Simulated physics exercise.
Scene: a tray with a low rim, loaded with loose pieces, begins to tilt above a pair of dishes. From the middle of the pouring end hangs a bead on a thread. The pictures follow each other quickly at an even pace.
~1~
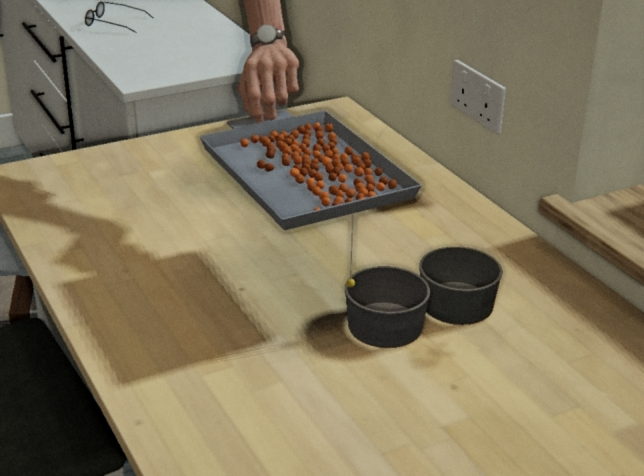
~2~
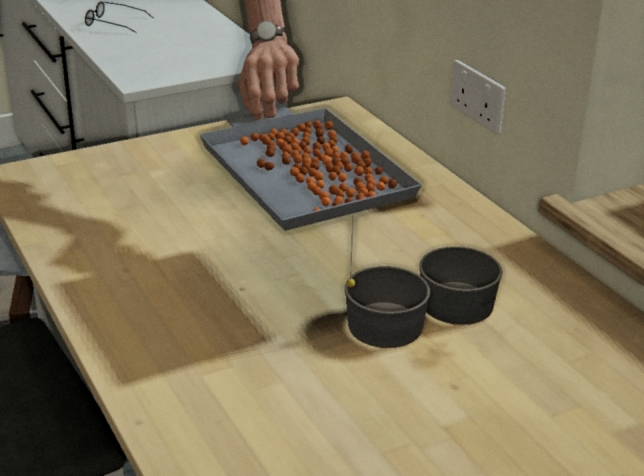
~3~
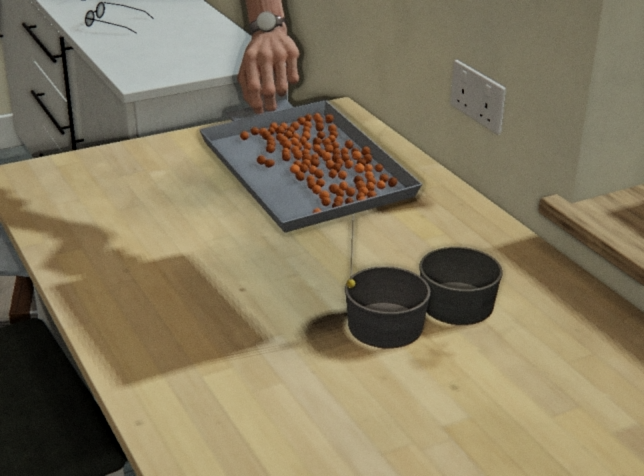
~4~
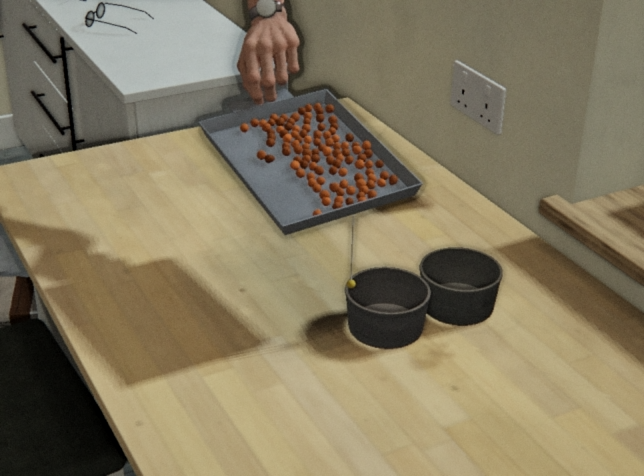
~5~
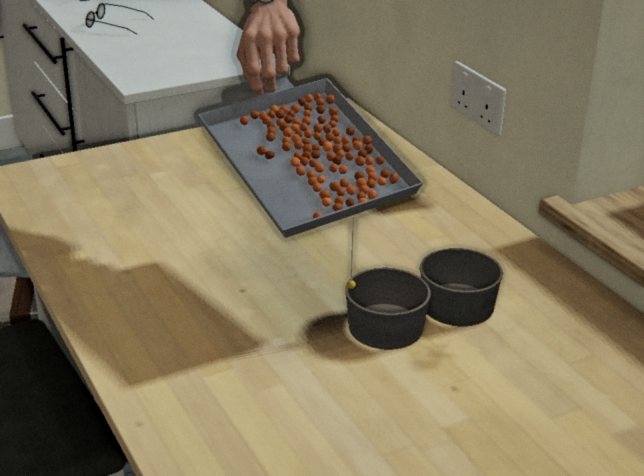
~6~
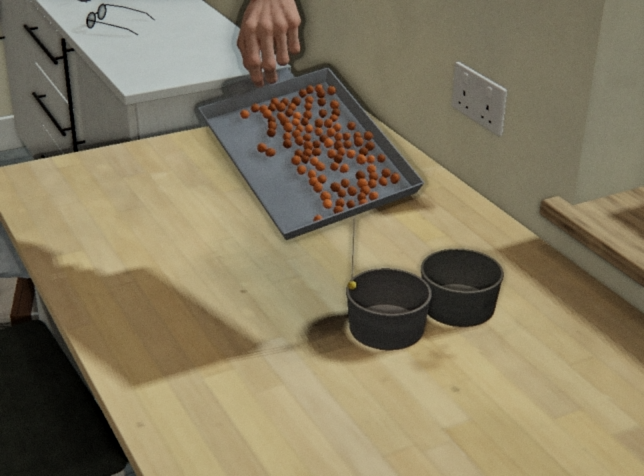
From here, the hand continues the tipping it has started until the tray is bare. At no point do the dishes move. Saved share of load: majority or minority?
Between them the dishes get the lesser amount.
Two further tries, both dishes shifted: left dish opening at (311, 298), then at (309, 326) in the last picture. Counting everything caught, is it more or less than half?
First place: Short of half; second place: Beyond half.
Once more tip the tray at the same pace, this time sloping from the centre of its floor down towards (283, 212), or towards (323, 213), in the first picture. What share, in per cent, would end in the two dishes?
Roughly 0 per cent, and 0 per cent.
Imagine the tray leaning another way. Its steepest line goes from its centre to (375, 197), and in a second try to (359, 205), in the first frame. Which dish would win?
Result of try 1 is the left side, of try 2 the left side.
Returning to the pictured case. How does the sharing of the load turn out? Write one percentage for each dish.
About 0 % ends in the left dish and about 0 % in the right dish.
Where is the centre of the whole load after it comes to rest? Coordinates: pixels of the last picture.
The centre comes to rest near (292, 375).
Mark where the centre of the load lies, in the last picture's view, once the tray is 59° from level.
Close to (308, 208).
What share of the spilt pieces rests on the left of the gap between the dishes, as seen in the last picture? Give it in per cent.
Close to 100 per cent.
Shortly afterwards, tray tipped steeply; all but a few on the tray; a little outside both; a little in the air.
Next, tray tipped right over; near a quarter on the tray; near half outside both; near a quarter in the air.
Some moments later, tray tipped past a quarter turn; the whole lot outside both.
In the end, tray tipped past a quarter turn; none at all in the left dish; none at all in the right dish; the whole lot outside both.
